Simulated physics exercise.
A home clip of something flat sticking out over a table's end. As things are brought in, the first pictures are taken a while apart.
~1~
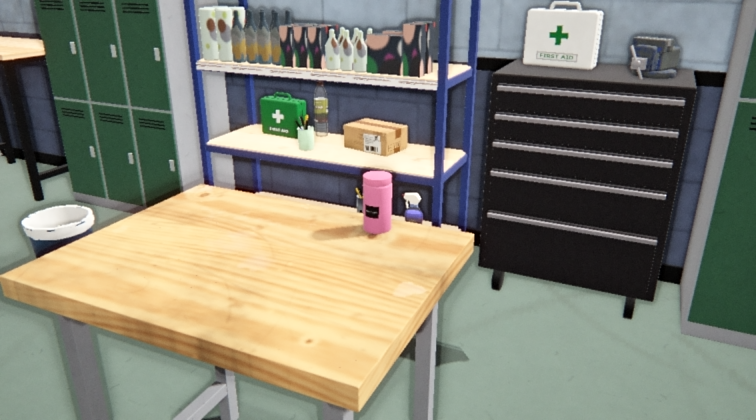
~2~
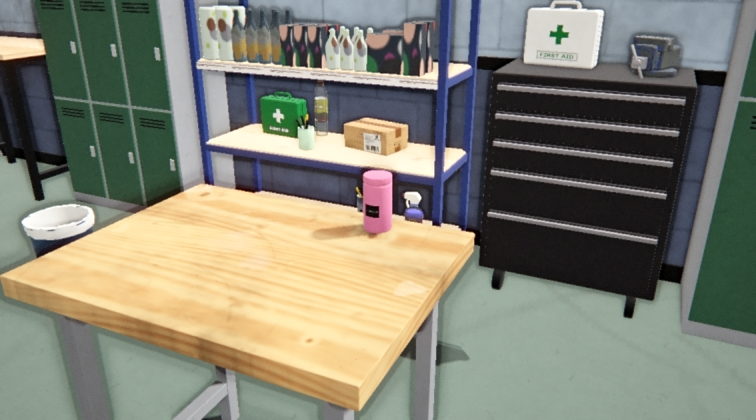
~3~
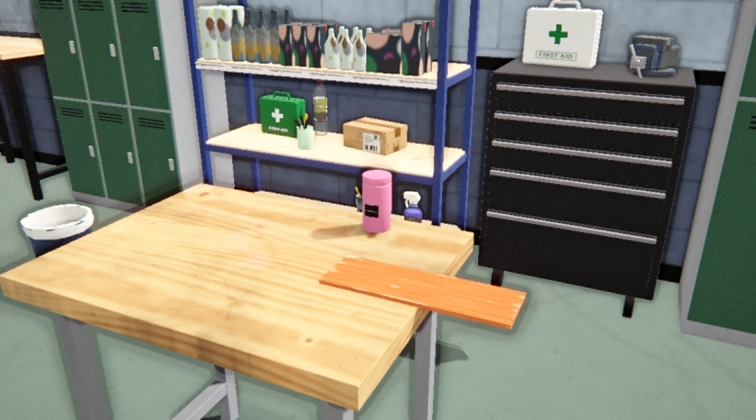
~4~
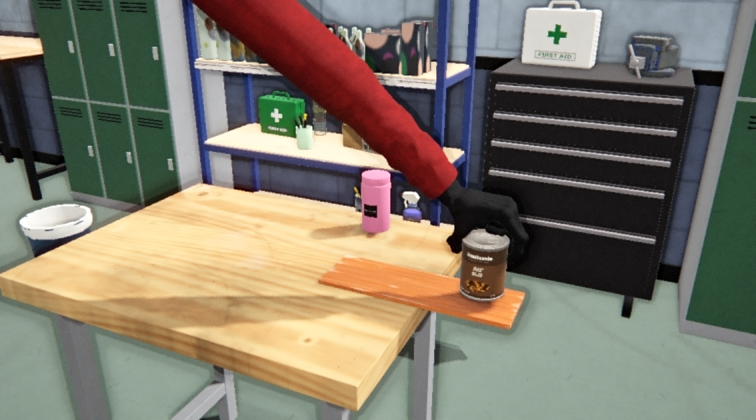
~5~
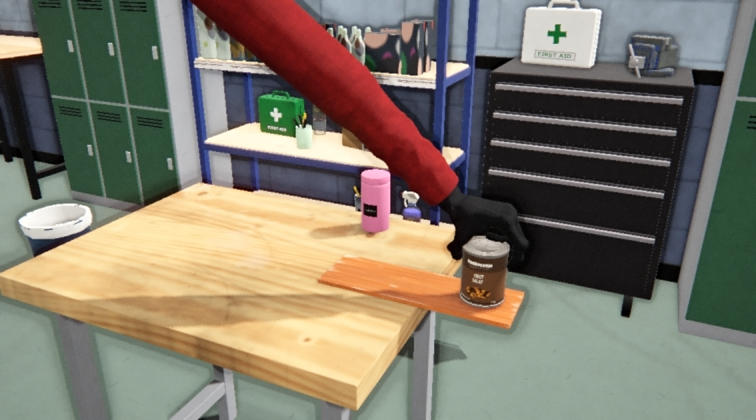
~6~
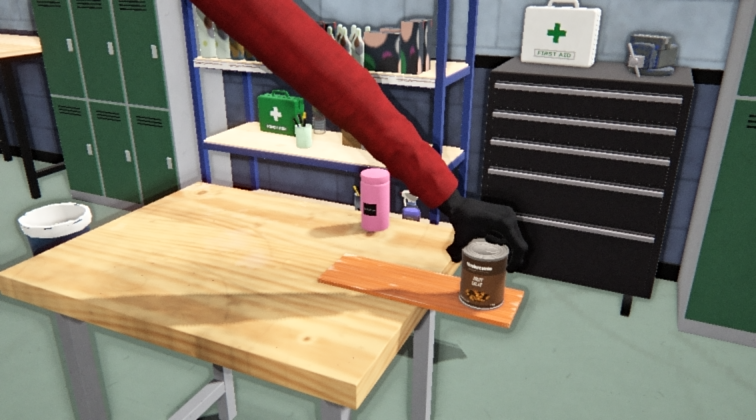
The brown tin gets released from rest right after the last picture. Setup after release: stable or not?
My guess is it will tumble off.
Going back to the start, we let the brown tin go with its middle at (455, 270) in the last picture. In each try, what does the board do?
In that case it drops.
Then, 0.40 s later than the last frame, brown tin now down on the floor or falling; orange board tilted by 63°.
Then, 0.60 s later than the last frame, orange board now down on the floor or falling.
Then, 0.70 s later than the last frame, things are still on the move.
Then, 0.80 s later than the last frame, as before.
When it is over, down on the floor or falling, orange board and brown tin; pink jar as before. The board comes down.
